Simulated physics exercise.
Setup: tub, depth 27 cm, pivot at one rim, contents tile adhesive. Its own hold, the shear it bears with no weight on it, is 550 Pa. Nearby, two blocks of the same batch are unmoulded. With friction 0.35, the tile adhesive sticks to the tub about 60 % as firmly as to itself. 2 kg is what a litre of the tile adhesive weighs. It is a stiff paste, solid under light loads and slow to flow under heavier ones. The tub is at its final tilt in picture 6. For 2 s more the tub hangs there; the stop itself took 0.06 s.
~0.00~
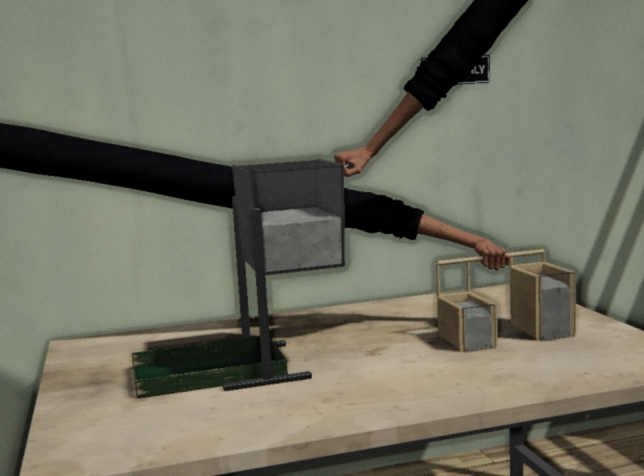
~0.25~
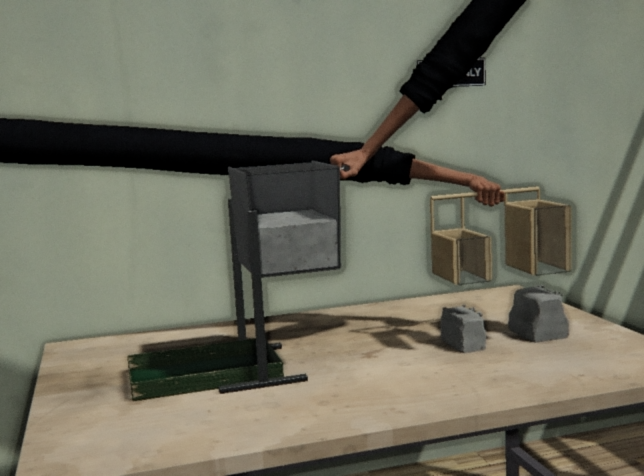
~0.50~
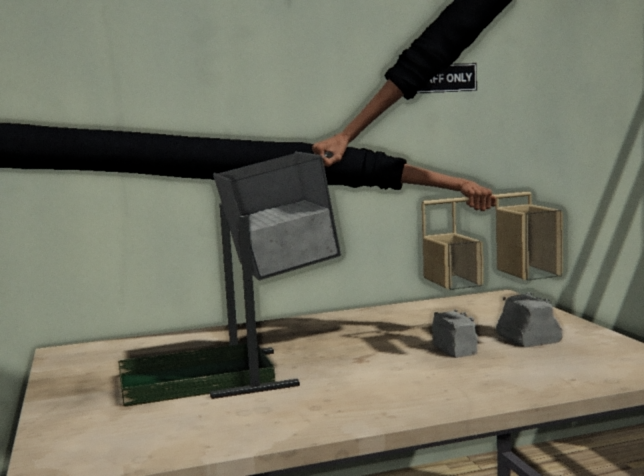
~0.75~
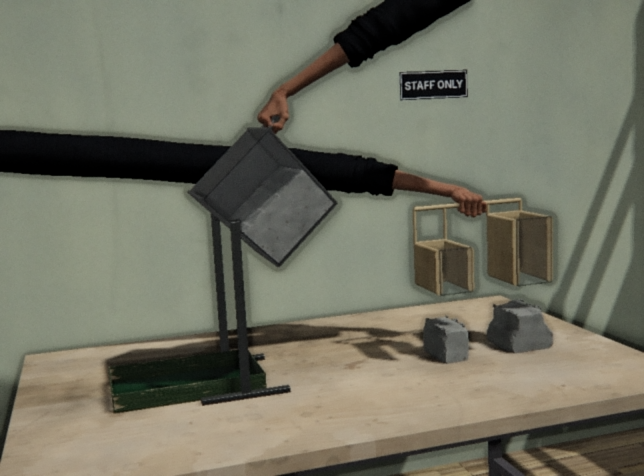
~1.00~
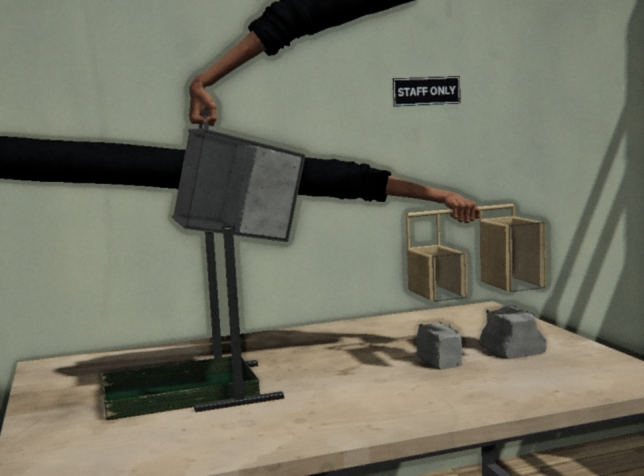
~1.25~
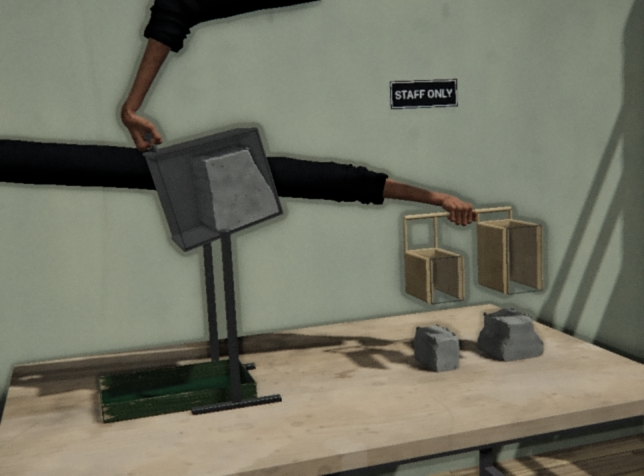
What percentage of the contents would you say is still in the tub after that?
I would say about 52 %.
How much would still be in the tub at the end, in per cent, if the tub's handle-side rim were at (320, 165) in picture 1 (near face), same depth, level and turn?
About 80 % stays in the tub.
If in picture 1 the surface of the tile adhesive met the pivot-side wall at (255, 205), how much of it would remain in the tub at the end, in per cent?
In that case, around 40 percent.
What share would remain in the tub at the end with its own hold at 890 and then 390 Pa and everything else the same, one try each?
It'd be some 60 percent the first time and some 45 percent the second.
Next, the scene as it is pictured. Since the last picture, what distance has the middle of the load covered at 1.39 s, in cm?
Around 7 cm.
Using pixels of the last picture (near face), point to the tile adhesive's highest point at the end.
Peak location: Approx. (257, 198).
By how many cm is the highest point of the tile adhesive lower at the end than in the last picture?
The top ends up some 13 cm below its level in the last picture.
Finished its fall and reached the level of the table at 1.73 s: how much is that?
At that moment, near 1 % is down.
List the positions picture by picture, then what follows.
Handle-side rim at (340, 165), tilt 0 degrees; top of the tile adhesive at (340, 217); blocks stand 11 cm, 16 cm (left to right), in the first picture.
Handle-side rim at (336, 168), tilt 0 degrees; top of the tile adhesive at (336, 220); blocks stand 11 cm, 14 cm (left to right), in the second picture.
Handle-side rim at (319, 157), tilt 11 degrees; top of the tile adhesive at (324, 211); blocks stand 10 cm, 13 cm (left to right), in the third picture.
Handle-side rim at (267, 131), tilt 42 degrees; top of the tile adhesive at (301, 173); blocks stand 10 cm, 12 cm (left to right), in the fourth picture.
Handle-side rim at (203, 132), tilt 75 degrees; top of the tile adhesive at (261, 148); blocks stand 10 cm, 12 cm (left to right), in the fifth picture.
Handle-side rim at (154, 159), tilt 104 degrees; top of the tile adhesive at (244, 151); blocks stand 10 cm, 12 cm (left to right), in the sixth picture.
After 1.39 s, the tub is at 104 degrees and holds 100 %.
After 1.56 s, the tub is at 104 degrees and holds 65 %.
After 1.73 s, the tub is at 104 degrees and holds 53 %.
After 1.90 s, the tub is at 104 degrees and holds 52 %.
After 3.25 s, at the end, the tub is at 104 degrees and holds 52 %.
